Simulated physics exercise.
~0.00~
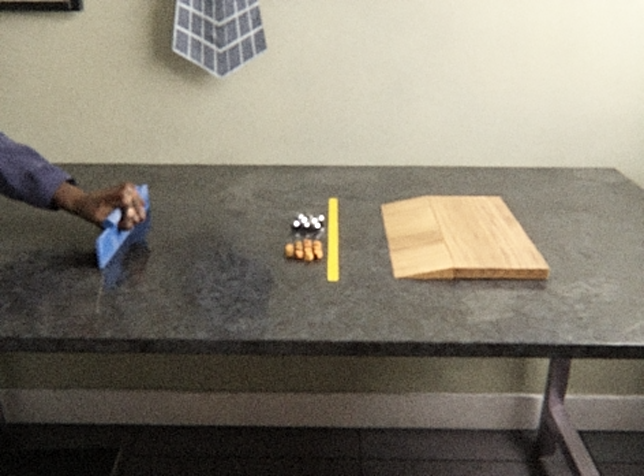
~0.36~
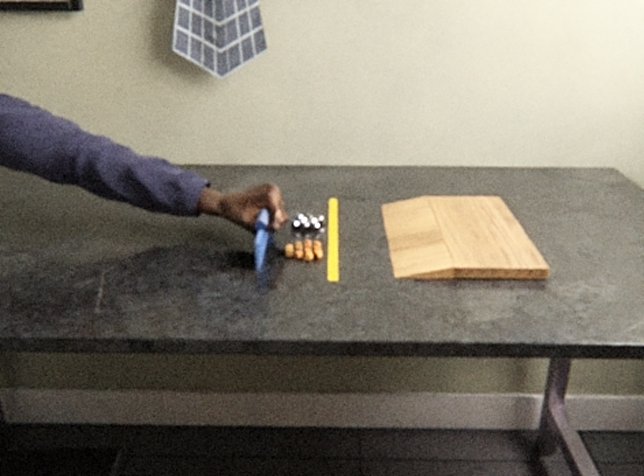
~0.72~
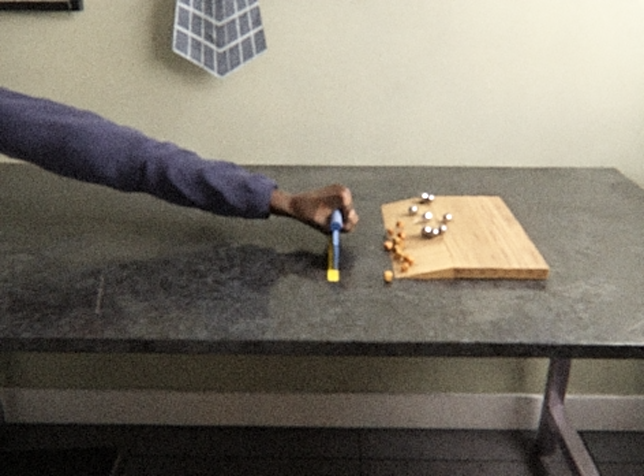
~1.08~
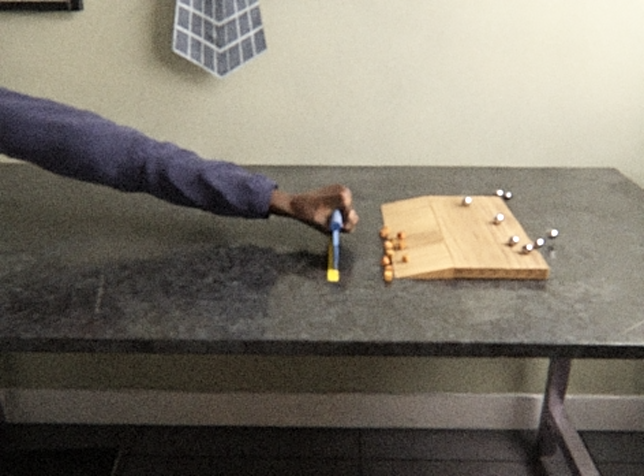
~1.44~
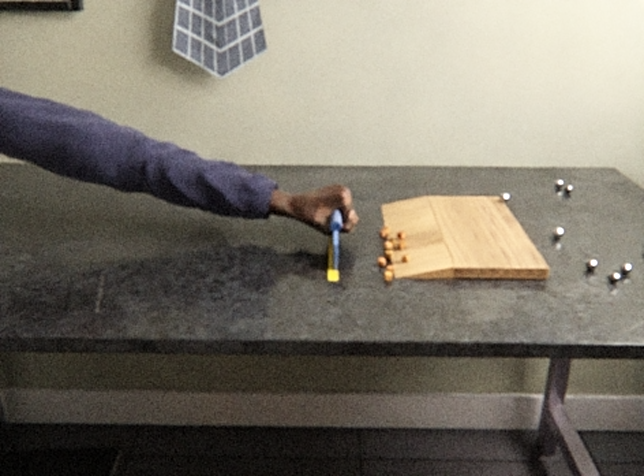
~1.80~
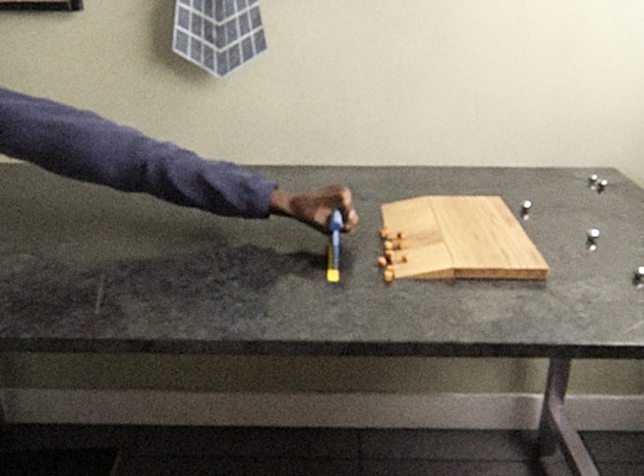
A hand swept a blue scraper right across the table and stopped at the yellow tape, sending two groups of small pieces toward a wooden ramp; the silvery ones rolled over and beyond it, while the orange ones ended around its near edge.
